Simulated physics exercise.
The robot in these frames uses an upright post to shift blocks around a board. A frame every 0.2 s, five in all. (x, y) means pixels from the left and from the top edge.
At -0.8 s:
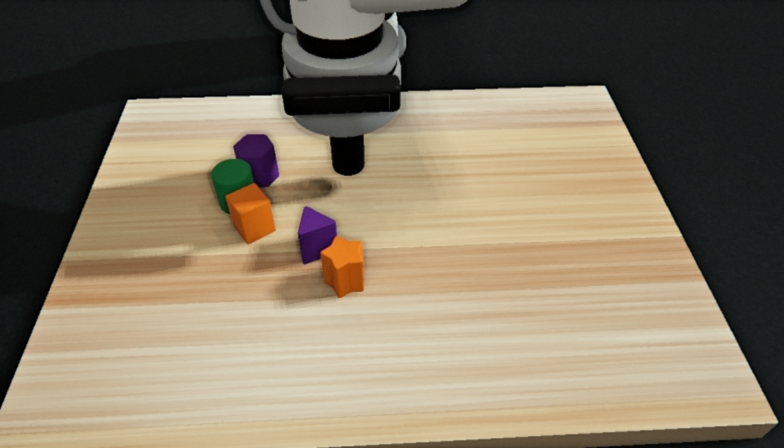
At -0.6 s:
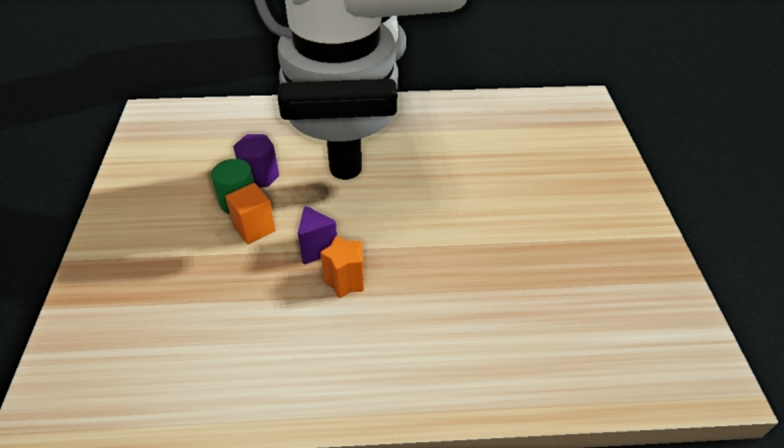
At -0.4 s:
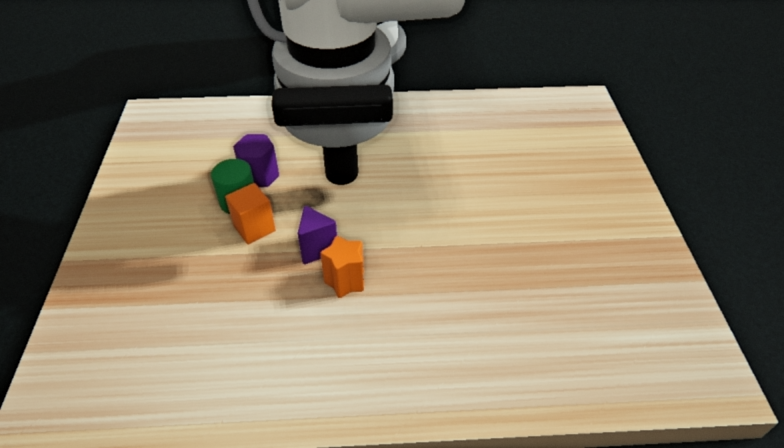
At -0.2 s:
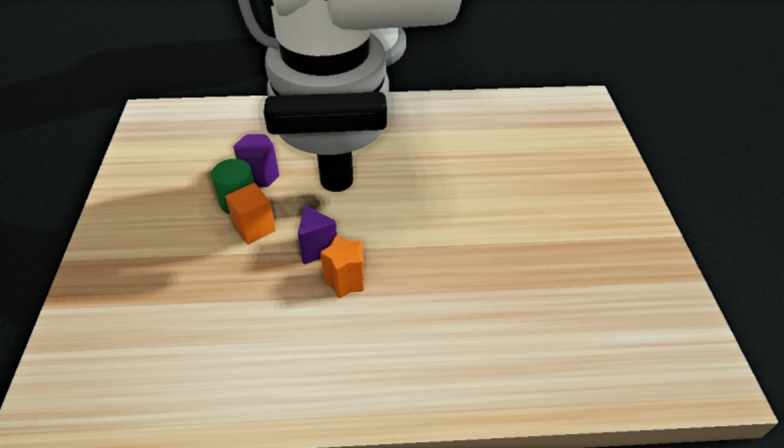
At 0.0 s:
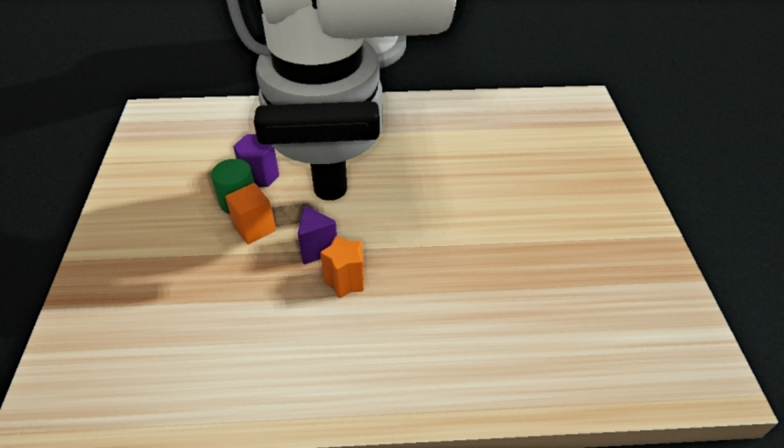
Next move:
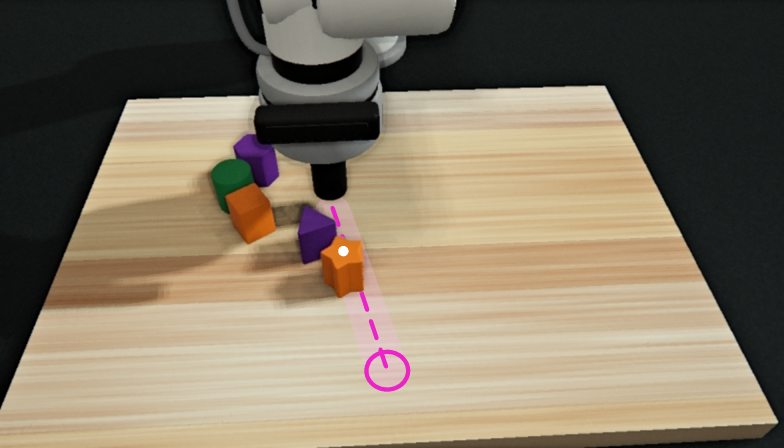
On a wooden board, a robot's black post moves slightly down and left while the blocks stay still.
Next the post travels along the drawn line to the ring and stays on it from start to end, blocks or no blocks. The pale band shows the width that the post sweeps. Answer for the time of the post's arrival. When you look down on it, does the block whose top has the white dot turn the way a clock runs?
Yes
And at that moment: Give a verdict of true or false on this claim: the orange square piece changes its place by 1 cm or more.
It is false.
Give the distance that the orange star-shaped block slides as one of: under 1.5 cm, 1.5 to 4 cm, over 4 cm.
Over 4 cm.
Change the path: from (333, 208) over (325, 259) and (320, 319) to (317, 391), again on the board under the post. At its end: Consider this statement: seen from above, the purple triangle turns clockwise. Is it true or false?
Verdict: True.
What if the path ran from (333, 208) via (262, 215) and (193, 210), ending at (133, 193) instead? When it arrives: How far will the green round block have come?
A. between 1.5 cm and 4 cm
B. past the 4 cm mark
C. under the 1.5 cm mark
B - past the 4 cm mark.
Drawn move, in a line from (333, 208) to (387, 370); the dot is on the orange star-shaped block.
What follows on the original path. One third of the way, post (347, 238); purple triangle (314, 229), turned 45° clockwise.
Two thirds of the way, post (366, 292); purple triangle (314, 229), turned 45° clockwise; orange star-shaped block (345, 306), turned 15° clockwise.
At the end, post (387, 355); orange square piece still; purple triangle (314, 229), turned 45° clockwise; orange star-shaped block (341, 332), turned 70° clockwise.
